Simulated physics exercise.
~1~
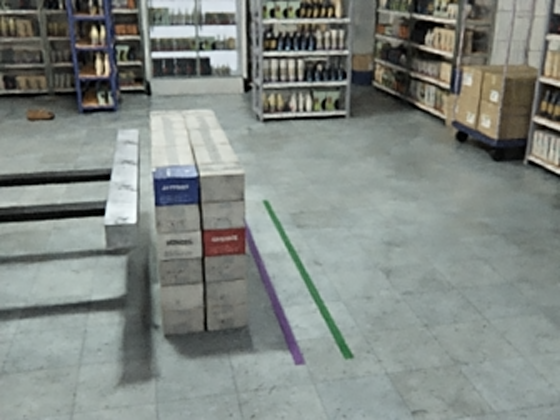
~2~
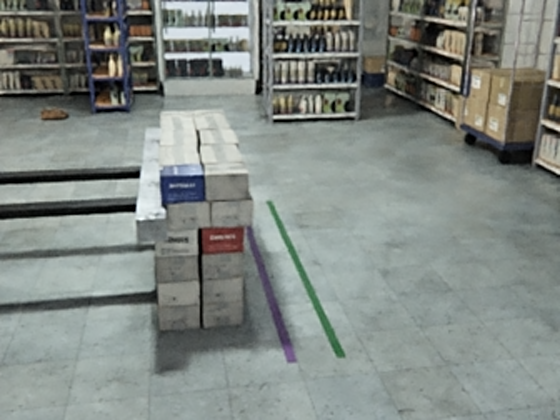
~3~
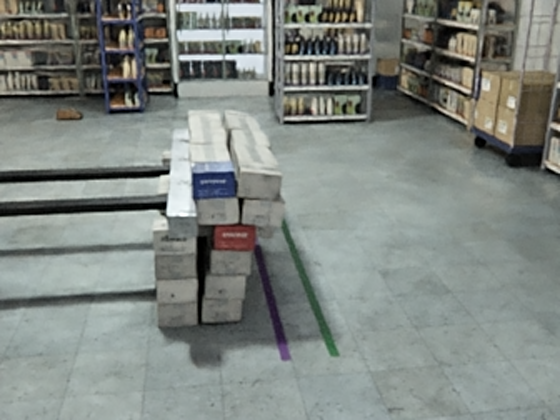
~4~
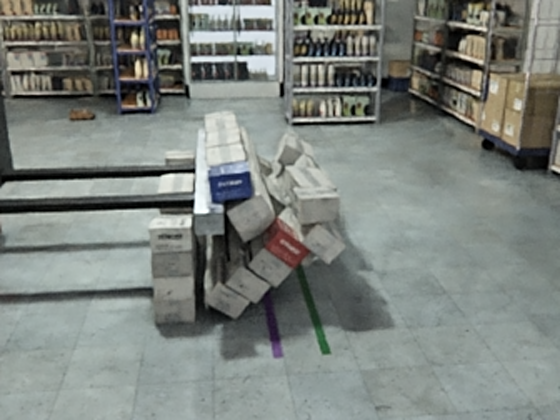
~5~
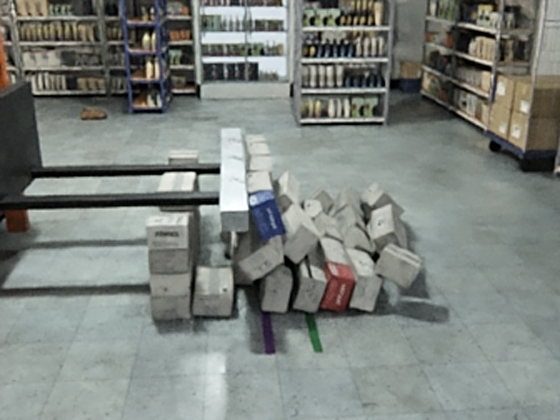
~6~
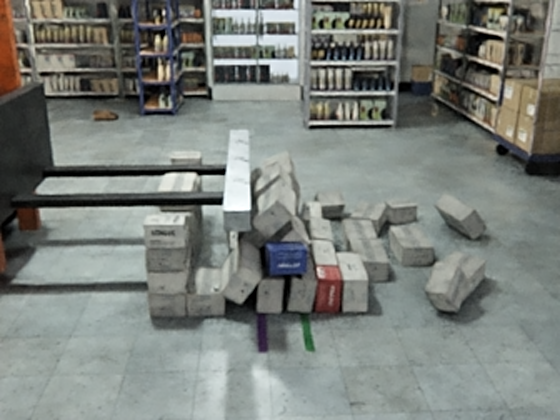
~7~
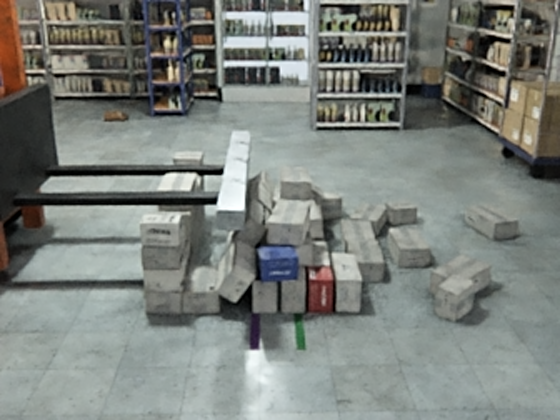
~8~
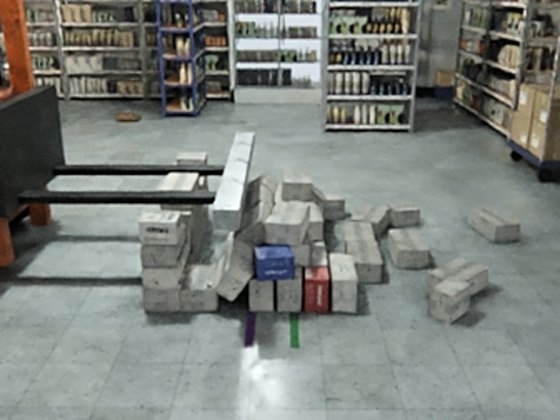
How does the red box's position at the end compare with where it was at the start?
At the start it sits partway up the near end of the stack, to the left of both floor lines. At the end it lies on its side down on the floor among the fallen boxes, farther right and just past the green line.
